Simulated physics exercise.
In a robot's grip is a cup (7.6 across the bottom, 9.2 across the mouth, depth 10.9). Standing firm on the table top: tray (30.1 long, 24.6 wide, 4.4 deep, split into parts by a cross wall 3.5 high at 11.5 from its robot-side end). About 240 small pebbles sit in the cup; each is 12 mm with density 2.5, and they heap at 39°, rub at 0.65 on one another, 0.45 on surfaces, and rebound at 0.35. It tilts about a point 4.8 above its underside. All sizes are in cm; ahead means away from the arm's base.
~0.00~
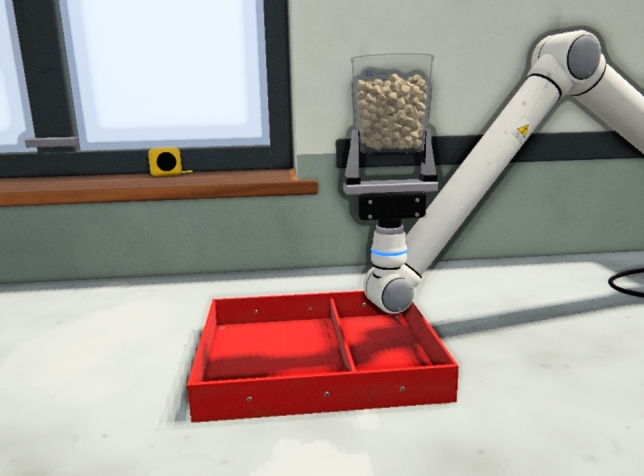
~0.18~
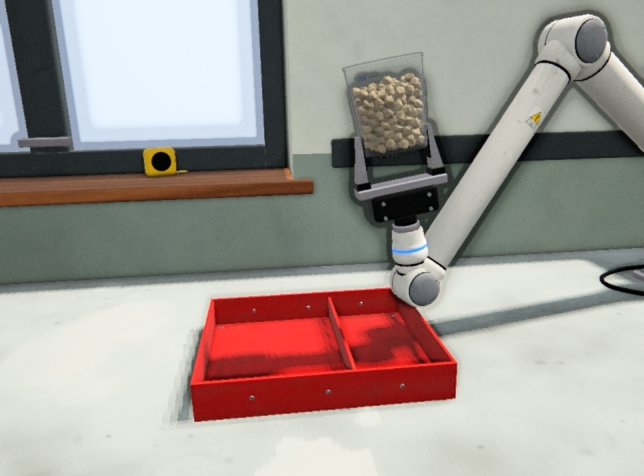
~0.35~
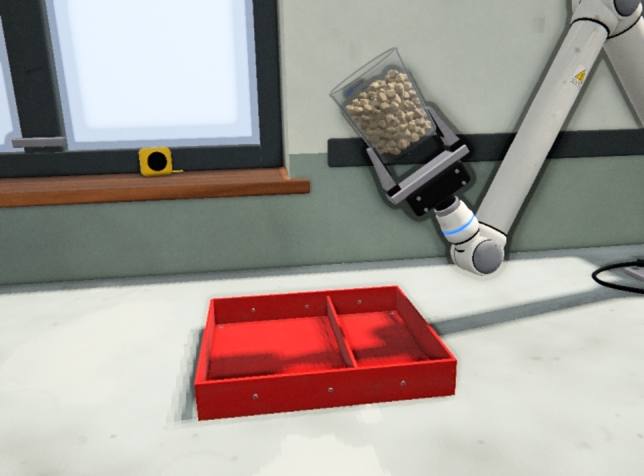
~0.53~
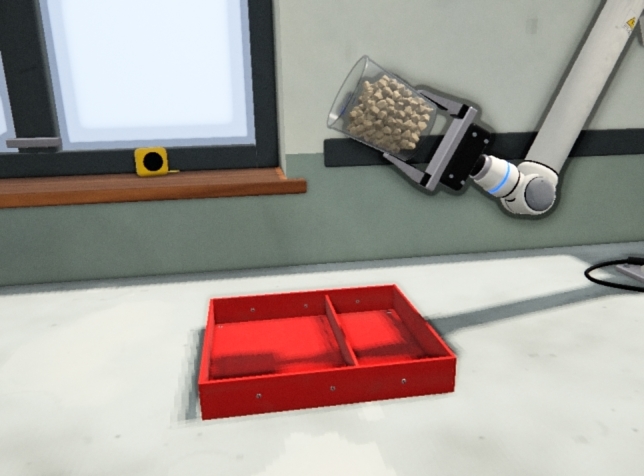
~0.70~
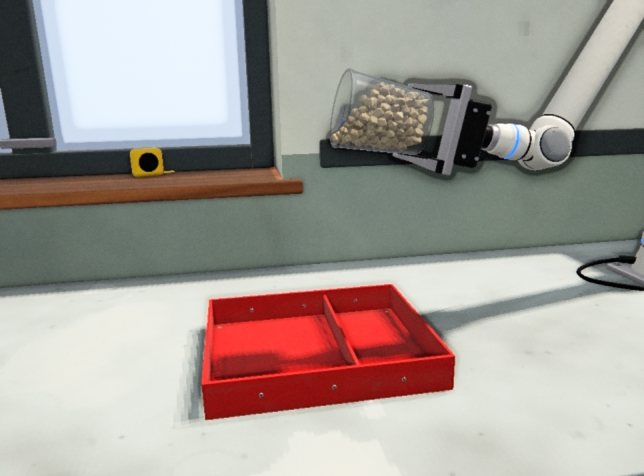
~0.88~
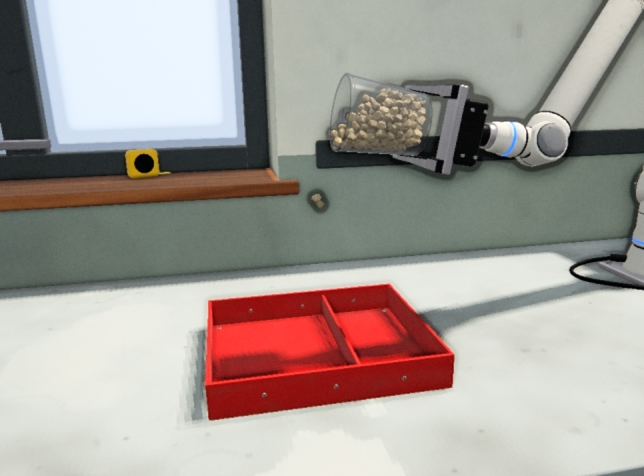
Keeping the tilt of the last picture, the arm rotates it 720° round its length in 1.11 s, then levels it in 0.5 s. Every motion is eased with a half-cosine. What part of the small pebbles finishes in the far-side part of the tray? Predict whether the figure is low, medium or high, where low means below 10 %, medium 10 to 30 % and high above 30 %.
Medium.
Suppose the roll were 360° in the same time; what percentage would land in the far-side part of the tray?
In that case you'd get close to 20 per cent.
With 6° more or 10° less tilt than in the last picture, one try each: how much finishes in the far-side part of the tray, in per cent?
Roughly 35 and 5 per cent.
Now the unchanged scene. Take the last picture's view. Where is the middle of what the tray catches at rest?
Roughly pixel (290, 363).
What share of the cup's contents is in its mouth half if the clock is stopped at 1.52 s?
Roughly 35 percent.
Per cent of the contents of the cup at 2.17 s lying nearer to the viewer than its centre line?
Around 55 %.
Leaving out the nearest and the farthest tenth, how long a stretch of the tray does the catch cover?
Roughly 14 centimetres.
By 1.52 s, tipped 80°, highest piece 37 above the table; 218 in the cup, 13 in the far-side part, 8 in flight or on a rim.
By 2.17 s, tipped 58°, highest piece 35 above the table; 199 in the cup, 37 in the far-side part, 3 in flight or on a rim.
By 2.69 s, upright, highest piece 39 above the table; 198 in the cup, 41 in the far-side part.
By 3.39 s, upright, highest piece 39 above the table; 198 in the cup, 41 in the far-side part.
Final count, 198 in the cup, 41 in the far-side part. That is 17 % in the far-side part of the tray.
